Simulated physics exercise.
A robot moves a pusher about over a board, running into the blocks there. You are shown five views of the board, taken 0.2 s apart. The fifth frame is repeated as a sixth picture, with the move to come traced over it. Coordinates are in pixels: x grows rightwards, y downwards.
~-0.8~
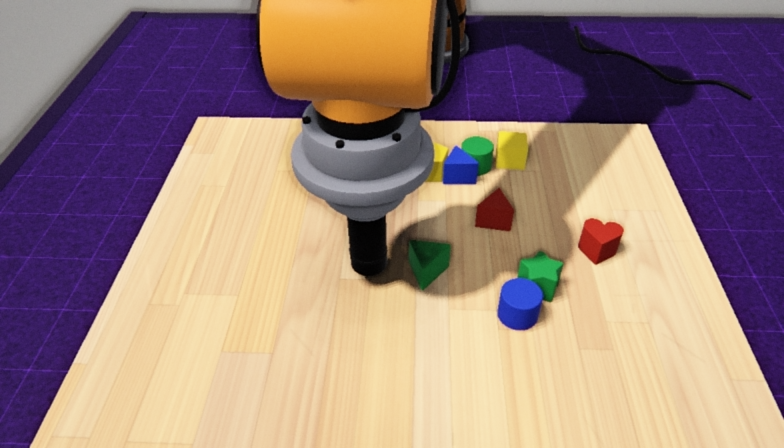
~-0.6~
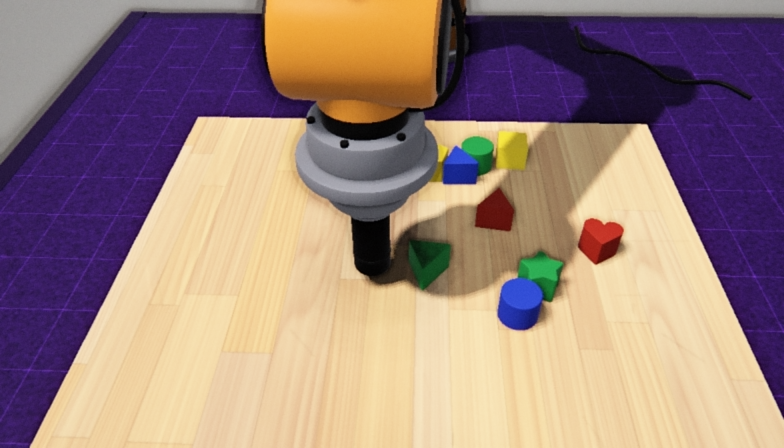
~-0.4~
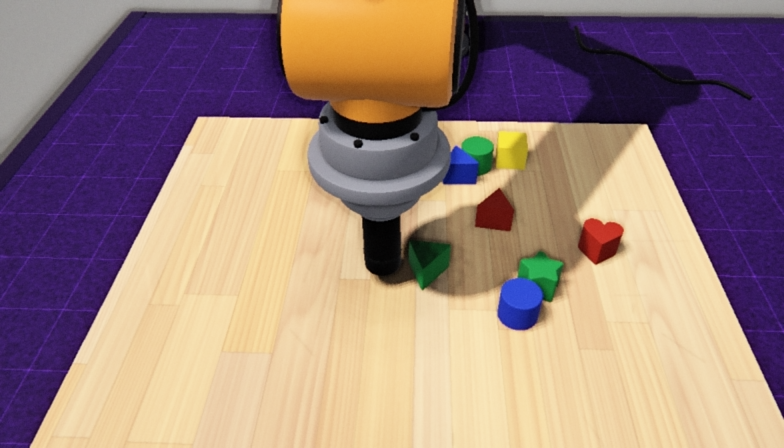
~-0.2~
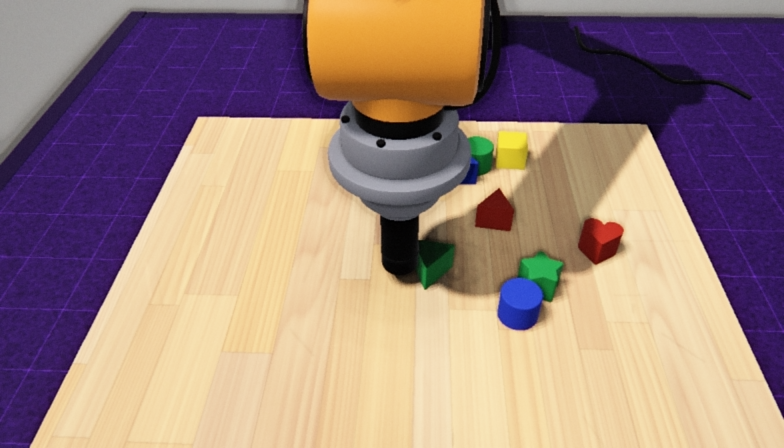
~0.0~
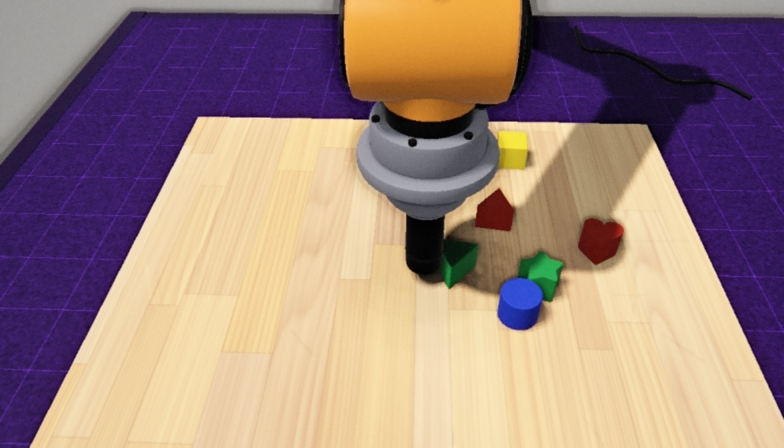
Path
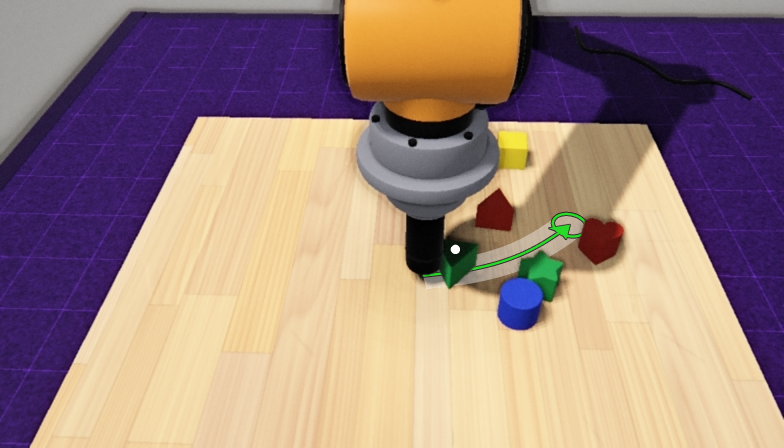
The clip shows an orange and grey robot arm with a black pusher moving right across a wooden board of coloured blocks, reaching a green three-sided block and pushing it a short way right while the other blocks stay still.
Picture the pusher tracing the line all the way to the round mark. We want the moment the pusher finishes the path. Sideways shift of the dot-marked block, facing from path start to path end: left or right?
Right-hand side.
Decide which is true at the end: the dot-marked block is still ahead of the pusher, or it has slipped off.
No longer ahead of the pusher.
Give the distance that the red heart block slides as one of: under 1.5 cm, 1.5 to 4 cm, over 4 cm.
That block covers short of 1.5 cm.
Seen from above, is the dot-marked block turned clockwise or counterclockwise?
The block spins clockwise.
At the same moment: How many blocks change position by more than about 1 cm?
I'd say one block gets moved.
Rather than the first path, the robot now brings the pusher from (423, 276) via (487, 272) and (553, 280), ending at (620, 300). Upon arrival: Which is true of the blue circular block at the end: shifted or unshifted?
That block remains where it is.
Drawn move, from (423, 276) via (481, 267) and (532, 249), ending at (570, 225); the dot is on the green three-sided block.
The first path, step by step. One third of the way, pusher at (484, 254); green three-sided block at (517, 243), turned 15° clockwise.
Two thirds of the way, pusher at (534, 237); green three-sided block at (568, 233), turned 40° clockwise.
At the end, pusher at (573, 212); green three-sided block at (581, 233), turned 65° clockwise; green star block still; red heart block at (609, 230).
